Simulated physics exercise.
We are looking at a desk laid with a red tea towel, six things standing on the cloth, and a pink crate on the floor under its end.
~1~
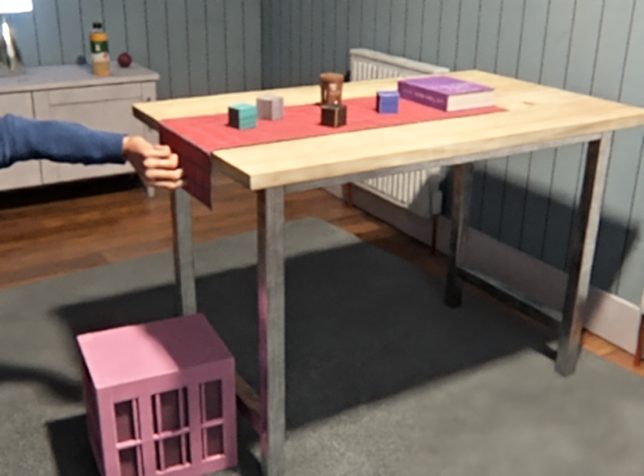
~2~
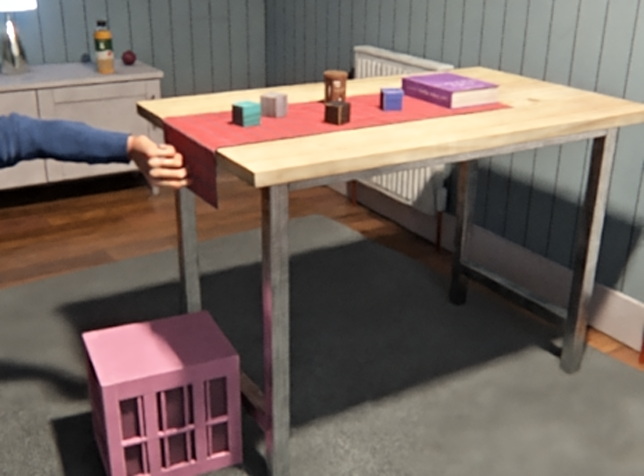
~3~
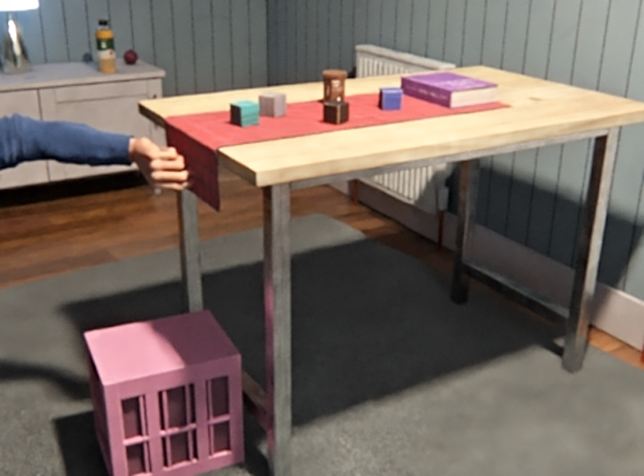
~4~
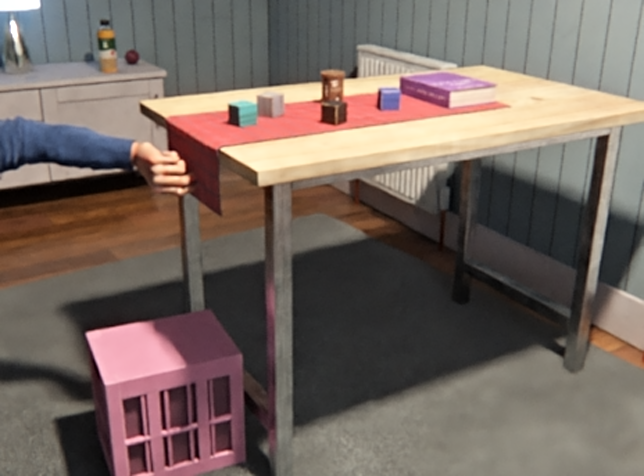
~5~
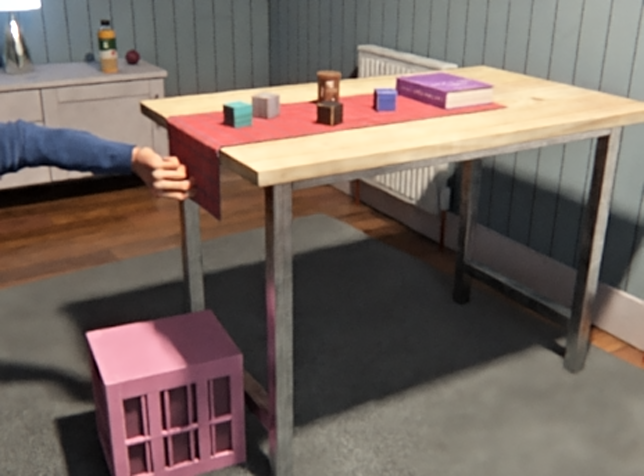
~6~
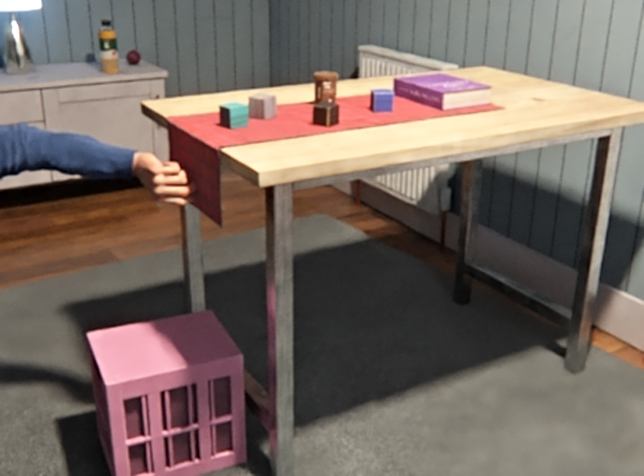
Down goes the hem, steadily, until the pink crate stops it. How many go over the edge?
Over the edge go three.
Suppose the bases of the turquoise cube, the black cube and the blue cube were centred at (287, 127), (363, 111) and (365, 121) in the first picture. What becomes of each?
The turquoise cube tumbles off; the black cube remains up; the blue cube survives.
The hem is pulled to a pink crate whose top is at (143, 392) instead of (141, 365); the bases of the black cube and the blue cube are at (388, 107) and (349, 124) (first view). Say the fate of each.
The black cube does not fall, the blue cube comes down.
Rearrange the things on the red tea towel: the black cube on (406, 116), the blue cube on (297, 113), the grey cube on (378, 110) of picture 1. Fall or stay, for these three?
The black cube stays on, the blue cube drops off, the grey cube stays on.
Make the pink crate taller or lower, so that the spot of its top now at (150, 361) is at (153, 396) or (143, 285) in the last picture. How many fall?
The count: 4 and 1.
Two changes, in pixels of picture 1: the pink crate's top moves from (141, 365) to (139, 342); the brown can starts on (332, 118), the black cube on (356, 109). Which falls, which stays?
The brown can remains up, the black cube does not fall.
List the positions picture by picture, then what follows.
The first frame shows hem (212, 211); turquoise cube (242, 105); grey cube (270, 97); black cube (334, 105); brown can (332, 76); blue cube (388, 92); top of the crate (141, 365).
The second frame shows hem (218, 210); turquoise cube (246, 103).
The third frame shows hem (219, 212); grey cube (272, 94).
The fourth frame shows hem (222, 216); black cube (334, 102); top of the crate (149, 361).
The fifth frame shows hem (221, 222); brown can (329, 73).
The sixth frame shows hem (222, 228); turquoise cube (233, 104); grey cube (262, 95); black cube (326, 104); brown can (326, 74); blue cube (382, 91).
Early on, hem near (197, 297); turquoise cube and grey cube gone.
Midway, hem on the crate; turquoise cube, grey cube and black cube gone.
Finally, hem on the crate; turquoise cube, grey cube and black cube gone. The desk loses three.
